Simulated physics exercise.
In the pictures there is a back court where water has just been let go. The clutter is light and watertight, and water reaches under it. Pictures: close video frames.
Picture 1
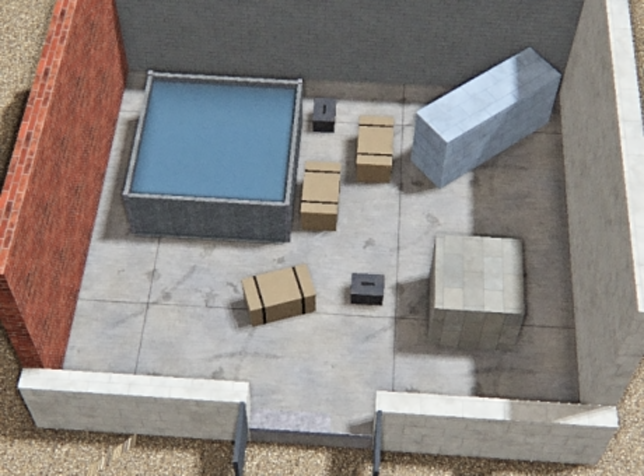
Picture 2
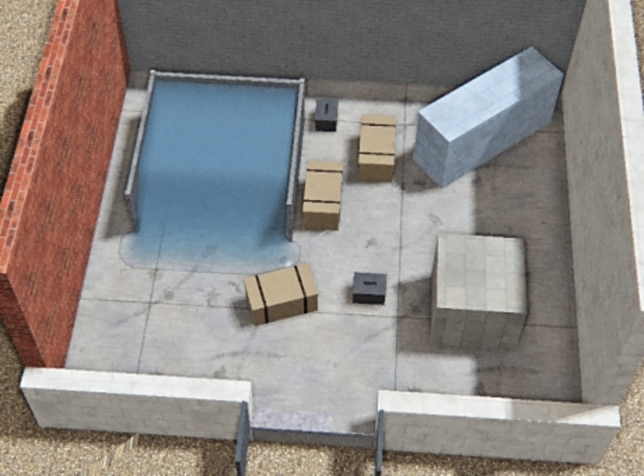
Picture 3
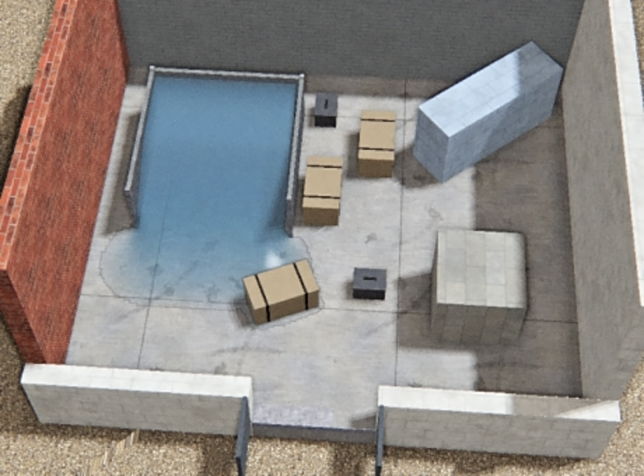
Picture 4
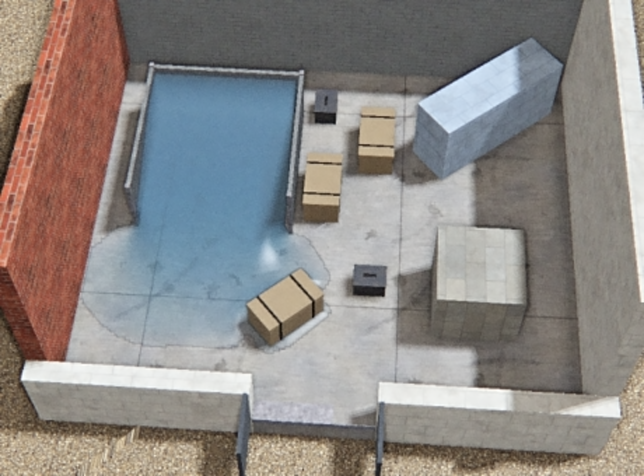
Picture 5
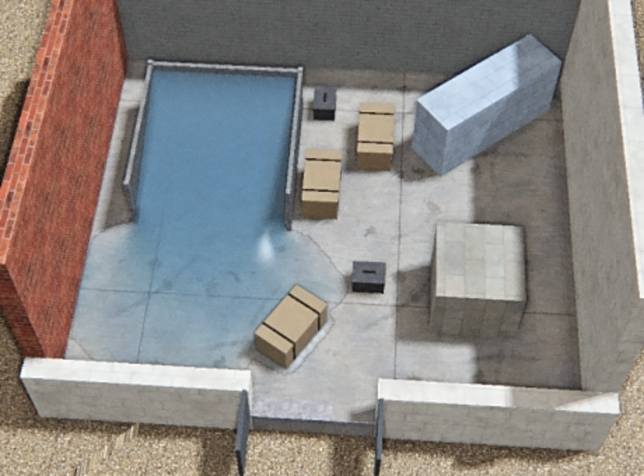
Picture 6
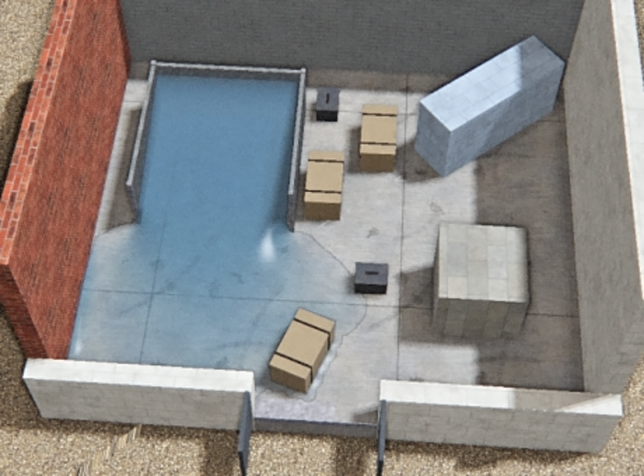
Water spreads from the open front of a walled pool across the concrete floor of a courtyard, then reaches a strapped tan box, which turns and slides a short way toward the front wall while the other boxes stay put.
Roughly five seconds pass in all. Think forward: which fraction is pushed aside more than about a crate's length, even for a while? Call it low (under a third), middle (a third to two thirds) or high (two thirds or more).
Middle.
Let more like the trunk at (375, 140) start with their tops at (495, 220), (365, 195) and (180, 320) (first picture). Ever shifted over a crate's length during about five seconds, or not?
One after the other: Under that, short of that, pushed that far.
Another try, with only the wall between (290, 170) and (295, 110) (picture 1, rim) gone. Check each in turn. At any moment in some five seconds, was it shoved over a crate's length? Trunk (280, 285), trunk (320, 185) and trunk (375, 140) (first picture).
Object by object: Short of it, covered the distance, covered the distance.
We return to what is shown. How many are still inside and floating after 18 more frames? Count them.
By my count, 0.
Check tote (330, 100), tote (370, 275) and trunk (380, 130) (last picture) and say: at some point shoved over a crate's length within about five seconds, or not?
The first is not so far, the second driven that far, and the third not so far.
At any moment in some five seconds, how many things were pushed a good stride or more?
So the number is 2.
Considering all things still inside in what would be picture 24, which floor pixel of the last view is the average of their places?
Mean position: Approx. (353, 179) px.
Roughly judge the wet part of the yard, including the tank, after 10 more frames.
Around 45 percent.
A moment on, 1 of 5 are well off their spots; 0 afloat.
Next, 1 of 5 are well off their spots; 0 afloat.
Later, 1 of 5 are well off their spots; 0 afloat.
In the end, 2 of 5 are well off their spots, and 2 have been at some point; 0 afloat.
